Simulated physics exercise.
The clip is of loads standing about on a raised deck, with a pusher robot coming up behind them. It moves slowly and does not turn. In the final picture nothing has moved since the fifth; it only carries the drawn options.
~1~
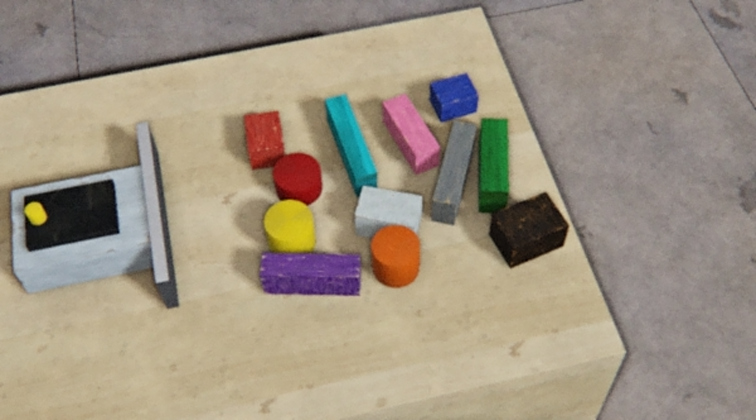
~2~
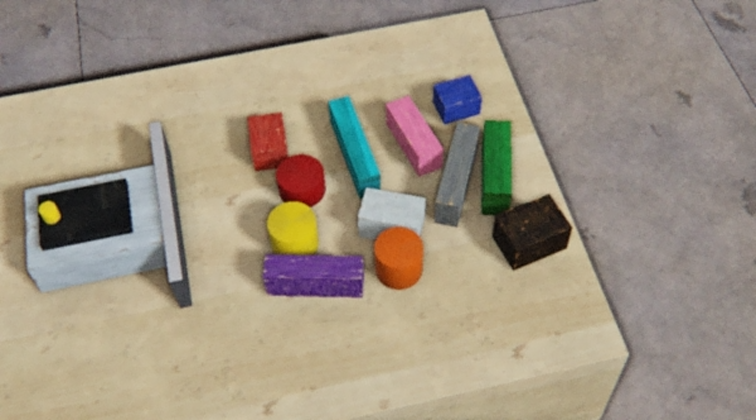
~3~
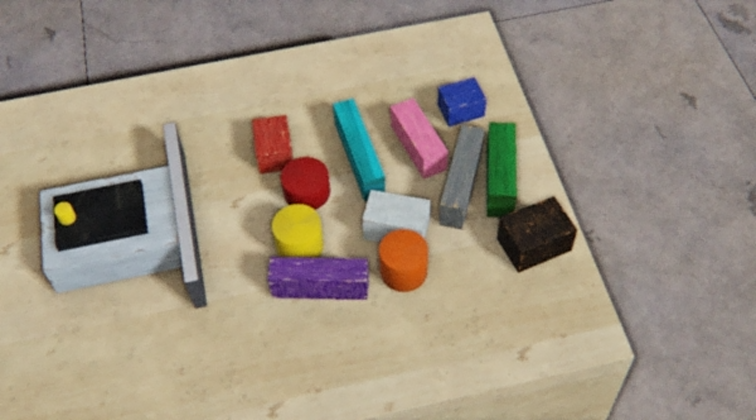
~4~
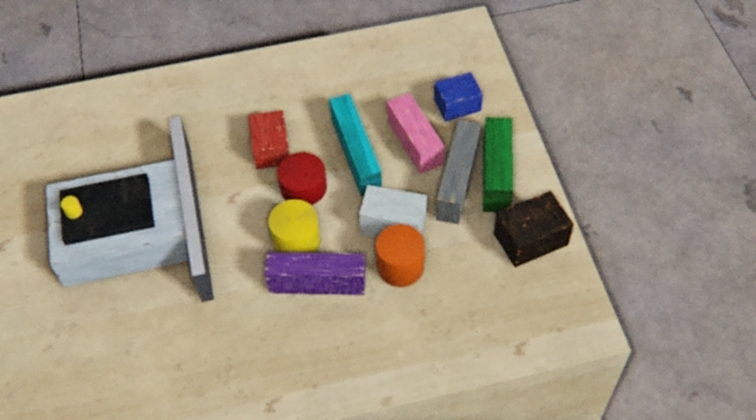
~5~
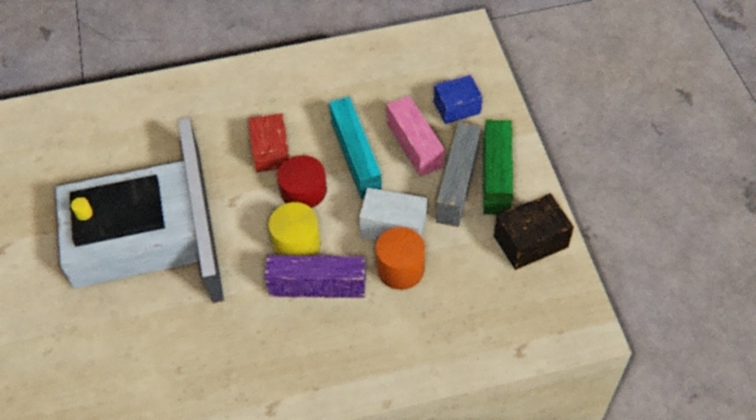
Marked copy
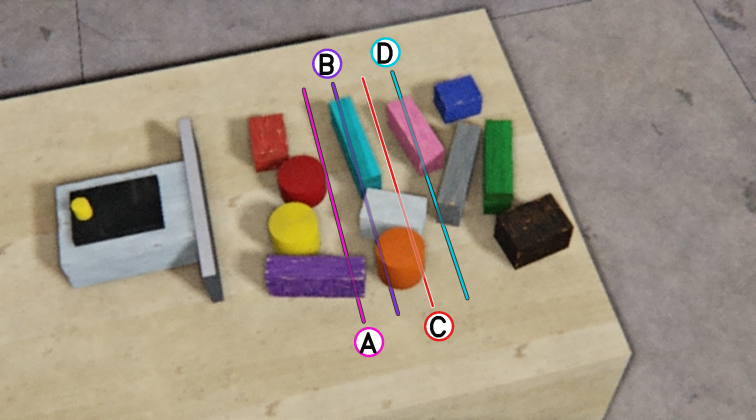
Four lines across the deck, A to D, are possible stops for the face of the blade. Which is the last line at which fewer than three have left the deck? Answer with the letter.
As far as mark D.
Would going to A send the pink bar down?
By then, no.
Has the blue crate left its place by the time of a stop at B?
No.
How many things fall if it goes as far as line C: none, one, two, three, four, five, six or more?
The count is none.
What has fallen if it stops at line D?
It is the green stick.
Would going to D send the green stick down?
Yes.
On the marked copy, A at (331, 196); B at (363, 189); C at (395, 183); D at (427, 176).
With D. Early on, robot (209, 190); purple bar (356, 276); orange canister (423, 256).
Further on, robot (291, 173); green stick (508, 165); grey bar (483, 171).
At the end, robot (353, 160); green stick over the edge; grey bar (542, 154); one fallen.
As for the rest, A is within the limit but short; B is within the limit but short; C is within the limit but short.
